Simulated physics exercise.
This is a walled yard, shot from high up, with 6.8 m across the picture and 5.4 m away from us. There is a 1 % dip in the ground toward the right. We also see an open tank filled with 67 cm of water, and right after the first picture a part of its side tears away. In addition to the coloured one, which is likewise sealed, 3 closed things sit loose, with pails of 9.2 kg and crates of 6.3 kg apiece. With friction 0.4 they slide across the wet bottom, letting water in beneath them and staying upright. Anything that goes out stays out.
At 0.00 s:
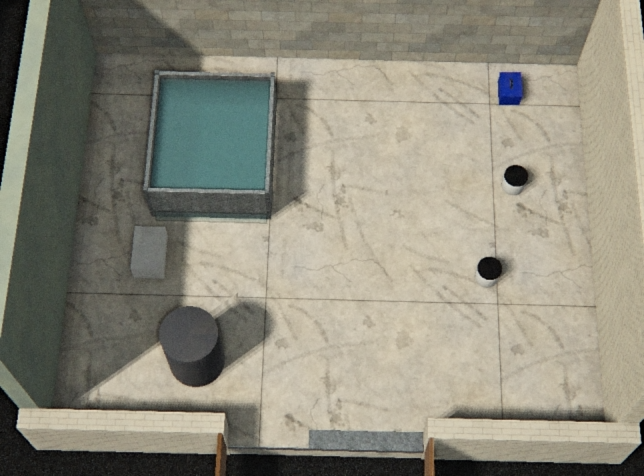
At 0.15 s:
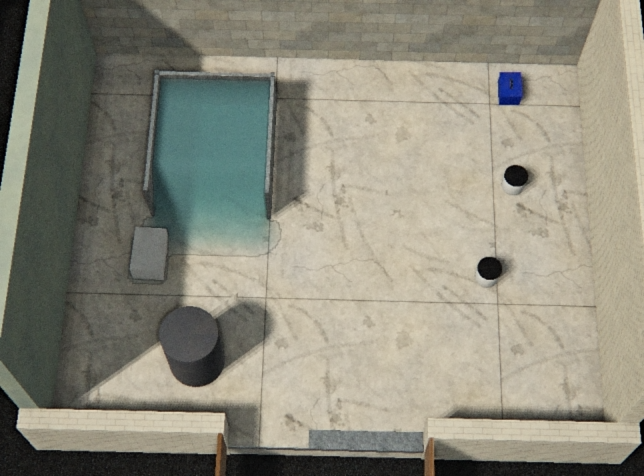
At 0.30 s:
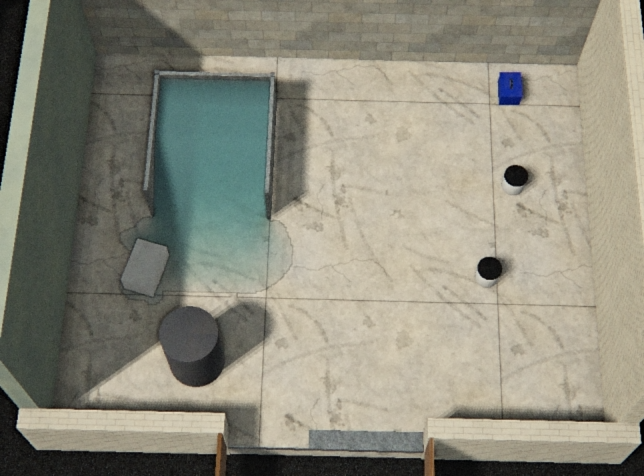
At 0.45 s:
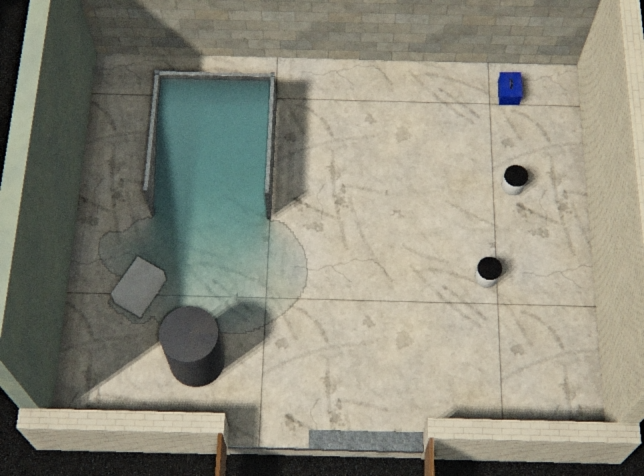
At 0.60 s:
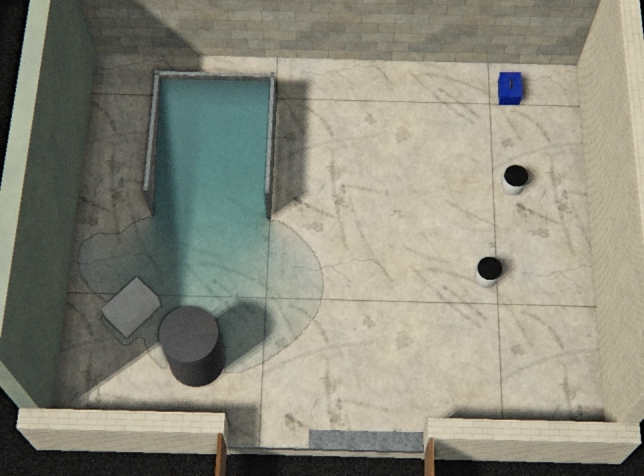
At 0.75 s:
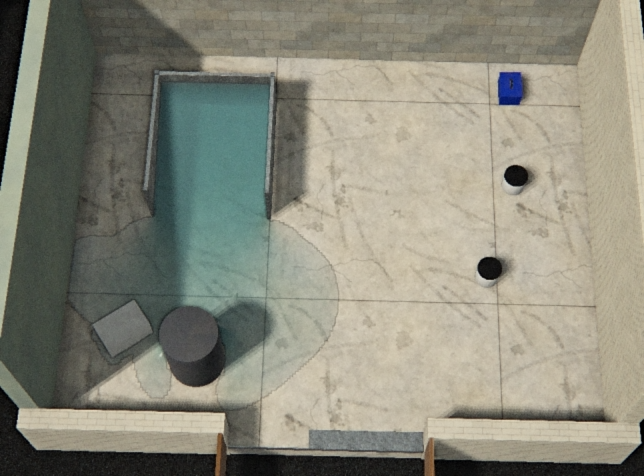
A walled yard held an open tank of water whose near side gave way, and the water spread across the floor around a dark round pillar, pushing a flat gray box toward the lower left.
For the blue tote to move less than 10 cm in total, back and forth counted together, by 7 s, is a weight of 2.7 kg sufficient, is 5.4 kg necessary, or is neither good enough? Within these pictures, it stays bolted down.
Low mass passes.
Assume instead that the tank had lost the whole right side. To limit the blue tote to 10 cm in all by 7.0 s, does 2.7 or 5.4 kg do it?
So both picks fail.
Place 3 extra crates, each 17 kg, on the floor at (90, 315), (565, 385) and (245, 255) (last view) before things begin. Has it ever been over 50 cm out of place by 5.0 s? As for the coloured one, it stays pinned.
Results, in sequence: Exceeded / exceeded / exceeded.
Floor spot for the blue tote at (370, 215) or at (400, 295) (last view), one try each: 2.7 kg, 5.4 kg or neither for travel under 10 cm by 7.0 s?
Taking the two tries in order, even the light one works and both fall short.
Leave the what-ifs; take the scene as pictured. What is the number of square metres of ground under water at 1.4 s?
Roughly 13 m2.
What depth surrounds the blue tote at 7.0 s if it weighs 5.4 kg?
Something like 1 centimetres.
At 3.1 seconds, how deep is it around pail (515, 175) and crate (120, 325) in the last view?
Roughly 0 and 11 cm.
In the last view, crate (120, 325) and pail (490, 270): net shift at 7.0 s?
Washed out, 0 cm.
After 1.4 s the blue tote would be 0 cm from its start with 2.7 kg and 0 cm from its start with 5.4 kg; 0 cm of water round it then.
After 3.1 s the blue tote would be 0 cm from its start with 2.7 kg and 0 cm from its start with 5.4 kg; 0 cm of water round it then.
After 4.9 s the blue tote would be 0 cm from its start with 2.7 kg and 0 cm from its start with 5.4 kg; 0 cm of water round it then.
After 7.0 s the blue tote would be 0 cm from its start with 2.7 kg and 0 cm from its start with 5.4 kg; 1 cm of water round it then.
